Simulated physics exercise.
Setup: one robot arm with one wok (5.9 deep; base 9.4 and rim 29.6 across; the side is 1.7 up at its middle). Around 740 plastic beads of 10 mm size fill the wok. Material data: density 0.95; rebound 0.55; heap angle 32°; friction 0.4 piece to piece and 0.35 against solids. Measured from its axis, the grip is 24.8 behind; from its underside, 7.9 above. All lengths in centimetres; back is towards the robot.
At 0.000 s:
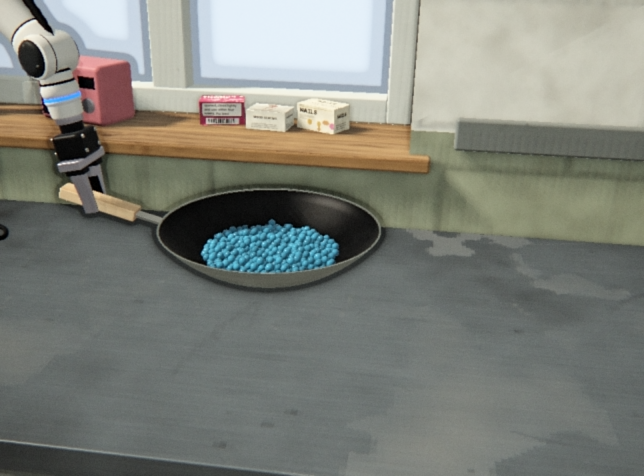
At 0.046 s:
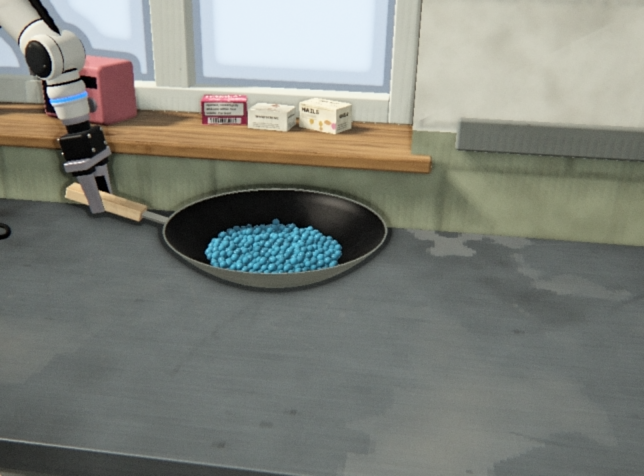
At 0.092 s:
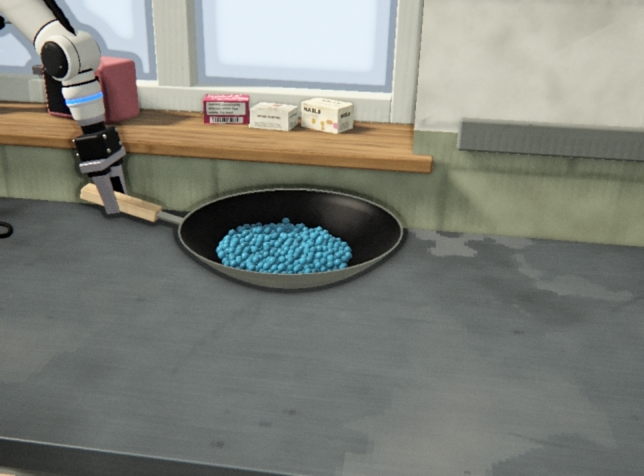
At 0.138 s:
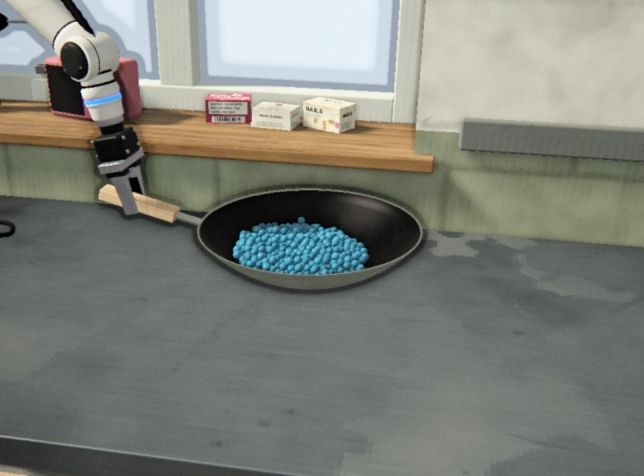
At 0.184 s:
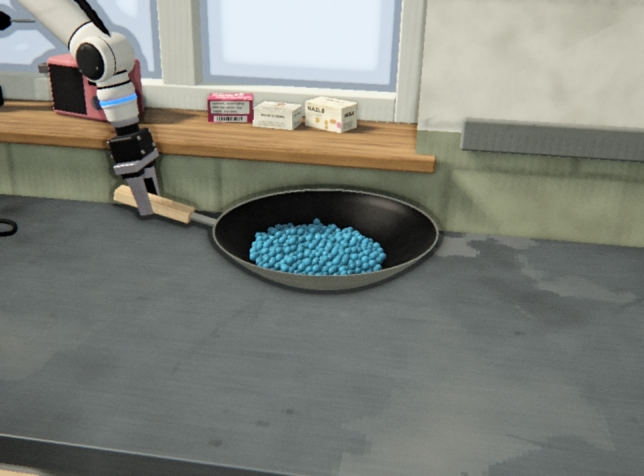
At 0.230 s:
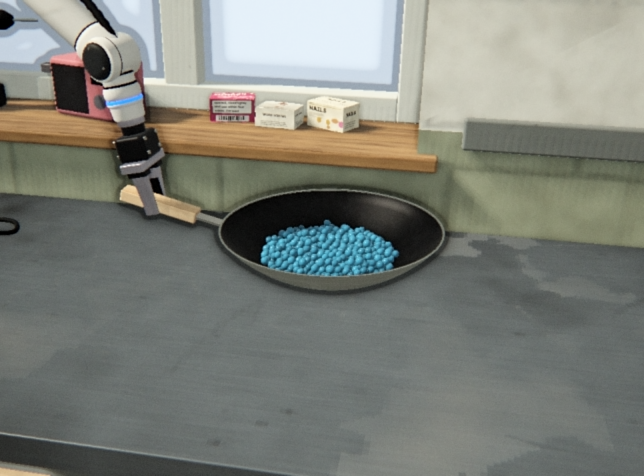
A robot arm gripping the wooden handle of a dark wok slides it to the right along a gray countertop, below a window ledge with small boxes. The heap of blue beads inside lags slightly toward the wok's left side, then shifts back toward the middle as the wok's movement slows.
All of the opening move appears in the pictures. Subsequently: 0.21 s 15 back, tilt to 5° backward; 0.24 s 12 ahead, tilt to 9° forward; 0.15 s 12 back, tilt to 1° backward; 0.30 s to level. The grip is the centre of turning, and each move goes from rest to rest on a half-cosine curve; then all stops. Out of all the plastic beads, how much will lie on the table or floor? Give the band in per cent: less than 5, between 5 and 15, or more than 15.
Between 5 and 15 per cent.
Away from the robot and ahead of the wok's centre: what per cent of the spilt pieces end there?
That comes to around 50 percent.
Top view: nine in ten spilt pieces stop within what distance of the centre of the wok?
Around 35 centimetres from the centre.
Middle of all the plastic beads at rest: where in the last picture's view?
Once everything stops, you'd find the middle somewhere near (253, 250) in the final view.
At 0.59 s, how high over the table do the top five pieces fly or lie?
Somewhere around 18 centimetres high.
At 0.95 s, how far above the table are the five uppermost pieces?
About 26 cm above the table.
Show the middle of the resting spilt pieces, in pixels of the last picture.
I'd place it close to (219, 311).
After 0.59 s, tilted 5° forward, highest piece 18 above the table; 718 in the wok, 24 in flight or on a rim.
After 0.95 s, level, highest piece 27 above the table; 641 in the wok, 41 on the table or floor, 60 in flight or on a rim.
After 1.33 s, level, highest piece 14 above the table; 671 in the wok, 59 on the table or floor, 12 in flight or on a rim.
After 2.38 s, level, highest piece 14 above the table; 671 in the wok, 71 on the table or floor.
In the end, 671 in the wok, 71 on the table or floor. That is 10 % on the table or floor.
